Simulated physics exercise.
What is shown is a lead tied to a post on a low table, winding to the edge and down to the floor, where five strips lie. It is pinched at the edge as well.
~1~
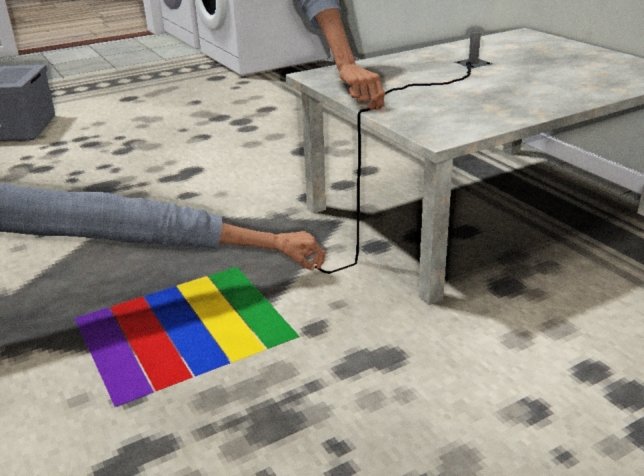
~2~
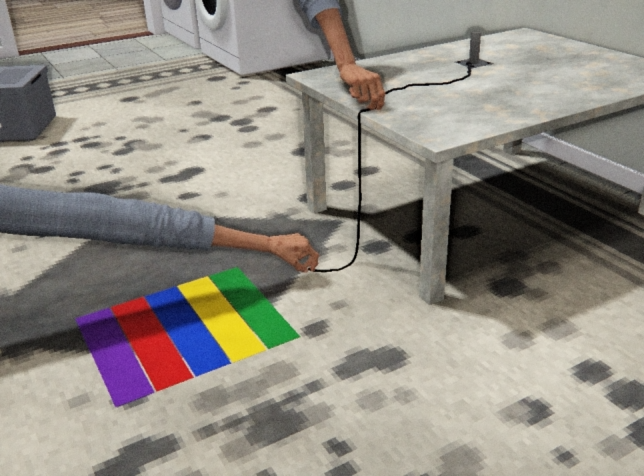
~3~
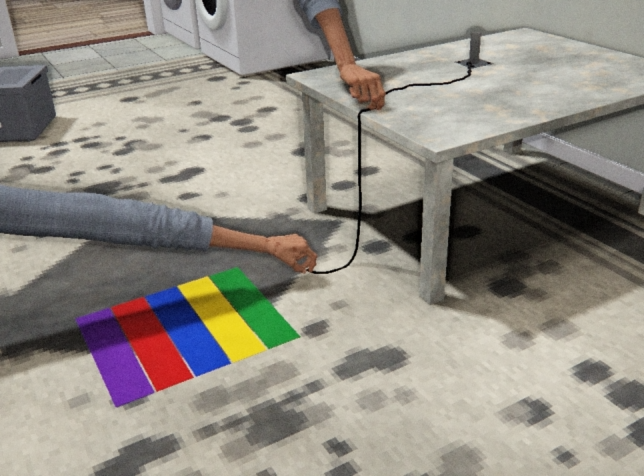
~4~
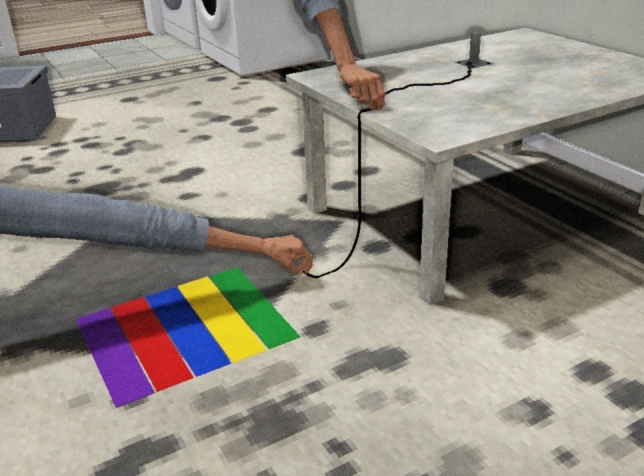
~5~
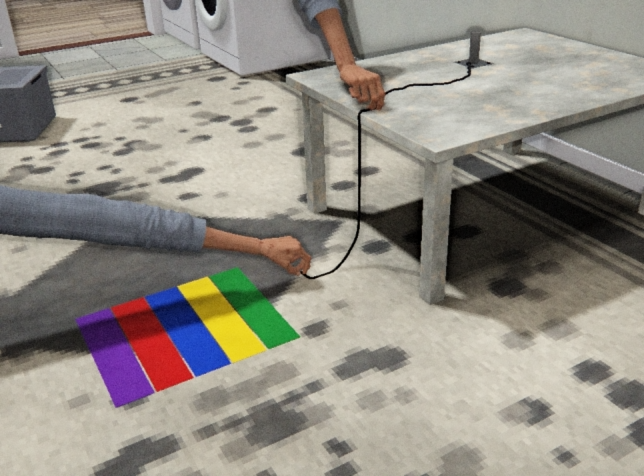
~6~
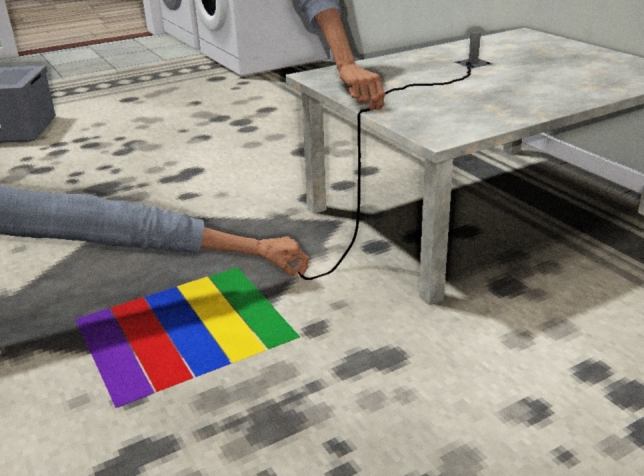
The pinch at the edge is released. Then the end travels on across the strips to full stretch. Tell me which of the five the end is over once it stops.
It is over the blue strip.
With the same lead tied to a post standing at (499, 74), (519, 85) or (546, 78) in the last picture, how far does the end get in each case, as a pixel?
Try by try, around (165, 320), (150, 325) and (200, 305).
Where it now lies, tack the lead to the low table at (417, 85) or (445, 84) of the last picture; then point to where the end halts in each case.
Per try (px): (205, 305), (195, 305).
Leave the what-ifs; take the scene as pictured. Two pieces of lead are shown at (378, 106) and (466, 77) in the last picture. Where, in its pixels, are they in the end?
Roughly at (347, 118), and the other roughly at (439, 74).
Early on, end near (242, 292); over green.
Midway, end near (202, 305); over yellow.
At the end of the slack, end near (179, 313); over blue. It gets as far as the blue strip.
